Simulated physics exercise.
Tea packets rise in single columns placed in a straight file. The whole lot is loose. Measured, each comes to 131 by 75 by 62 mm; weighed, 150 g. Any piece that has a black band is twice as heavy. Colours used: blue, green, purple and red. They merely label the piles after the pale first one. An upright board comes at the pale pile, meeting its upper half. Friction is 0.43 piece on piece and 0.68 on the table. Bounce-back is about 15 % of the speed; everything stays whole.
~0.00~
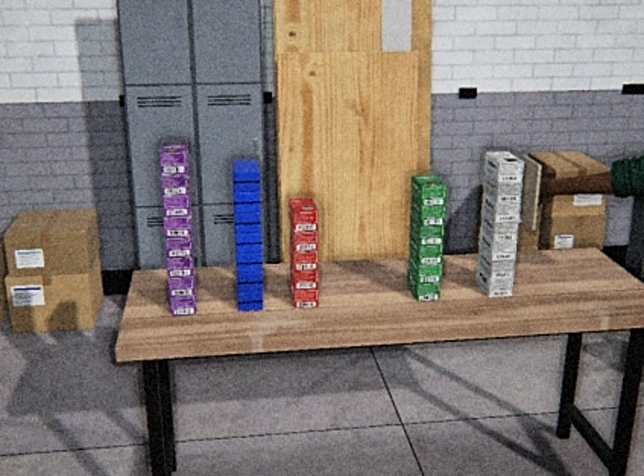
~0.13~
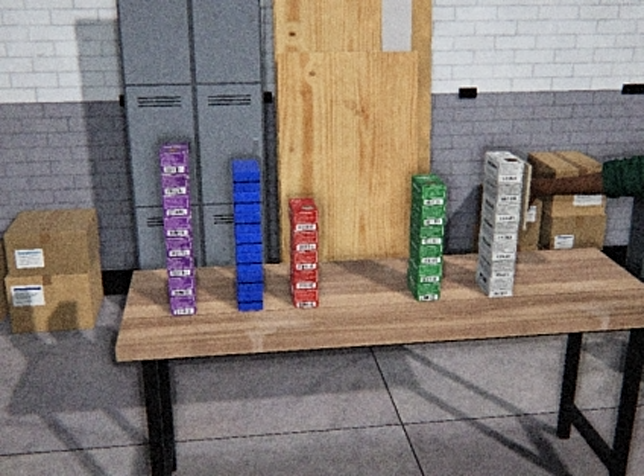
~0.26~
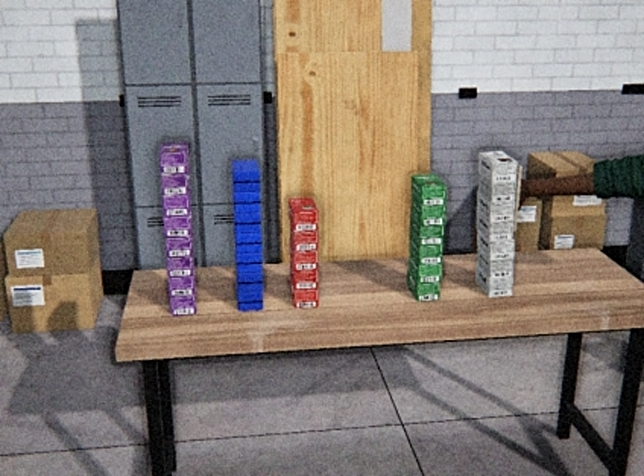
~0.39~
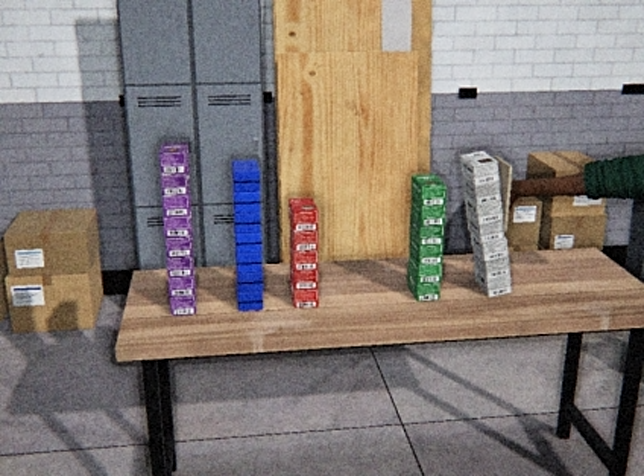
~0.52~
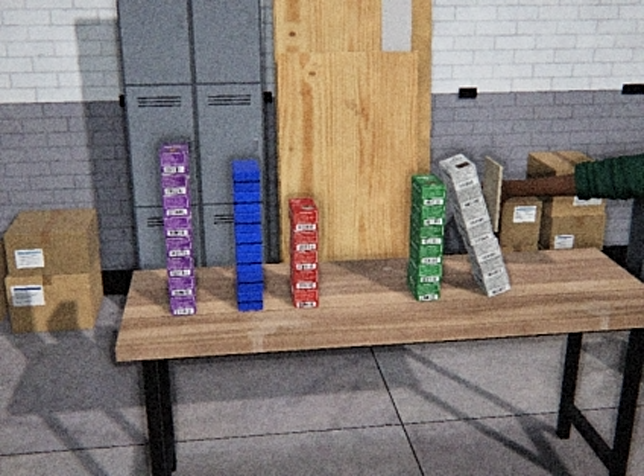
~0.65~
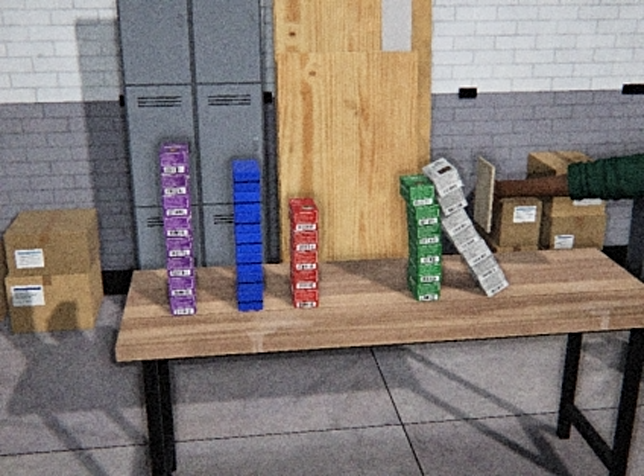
In a storeroom, a hand-held board pushing the white packet stack leftward, tilting it against the green stack, which begins leaning slightly.
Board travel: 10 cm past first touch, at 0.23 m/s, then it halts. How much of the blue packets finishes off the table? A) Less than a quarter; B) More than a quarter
Answer: A.
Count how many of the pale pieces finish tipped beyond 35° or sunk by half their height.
Count: 7.
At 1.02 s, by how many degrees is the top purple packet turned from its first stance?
Some 0°.
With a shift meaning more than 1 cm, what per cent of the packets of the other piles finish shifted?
Displaced: 30 %.
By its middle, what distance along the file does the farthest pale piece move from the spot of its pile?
About 48 cm along.
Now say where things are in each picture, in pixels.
In the first frame (we follow the side turned to the camera), board (538, 190) 46 mm short; top blue packet (247, 182); top purple packet (174, 163); no other piece has moved.
Board (528, 190) 16 mm short; top blue packet (247, 182), in the second frame.
Board (519, 190) 14 mm in; top blue packet (247, 182), in the third frame.
Board (509, 191) 44 mm in, top of the pale pile leaning 10°; top blue packet (247, 182); no other piece has moved, in the fourth frame.
Board (499, 191) 7 cm in, top of the pale pile leaning 19°; top blue packet (247, 182); no other piece has moved, in the fifth frame.
Board (492, 191) 10 cm in, top of the pale pile leaning 27°; top blue packet (247, 182); top green packet (423, 196) tipped 4°; 4 stirred so far, in the sixth frame.
Around 0.82 s, 7 of the pale pile down; none of the 7 blue packets off the table (0 of 26 in all colours); top blue packet unmoved; top green packet tipped 23°.
Around 1.02 s, 7 of the pale pile down; none of the 7 blue packets off the table (0 of 26 in all colours); top blue packet unmoved; top green packet tipped 61°, 19 cm lower.
Finally (2.0 s), 7 of the pale pile down; none of the 7 blue packets off the table (0 of 26 in all colours); top blue packet unmoved; top green packet 23 cm lower. That is 0 per cent. Seen by the last camera, middles, top blue packet near (246, 176), top green packet near (323, 266).
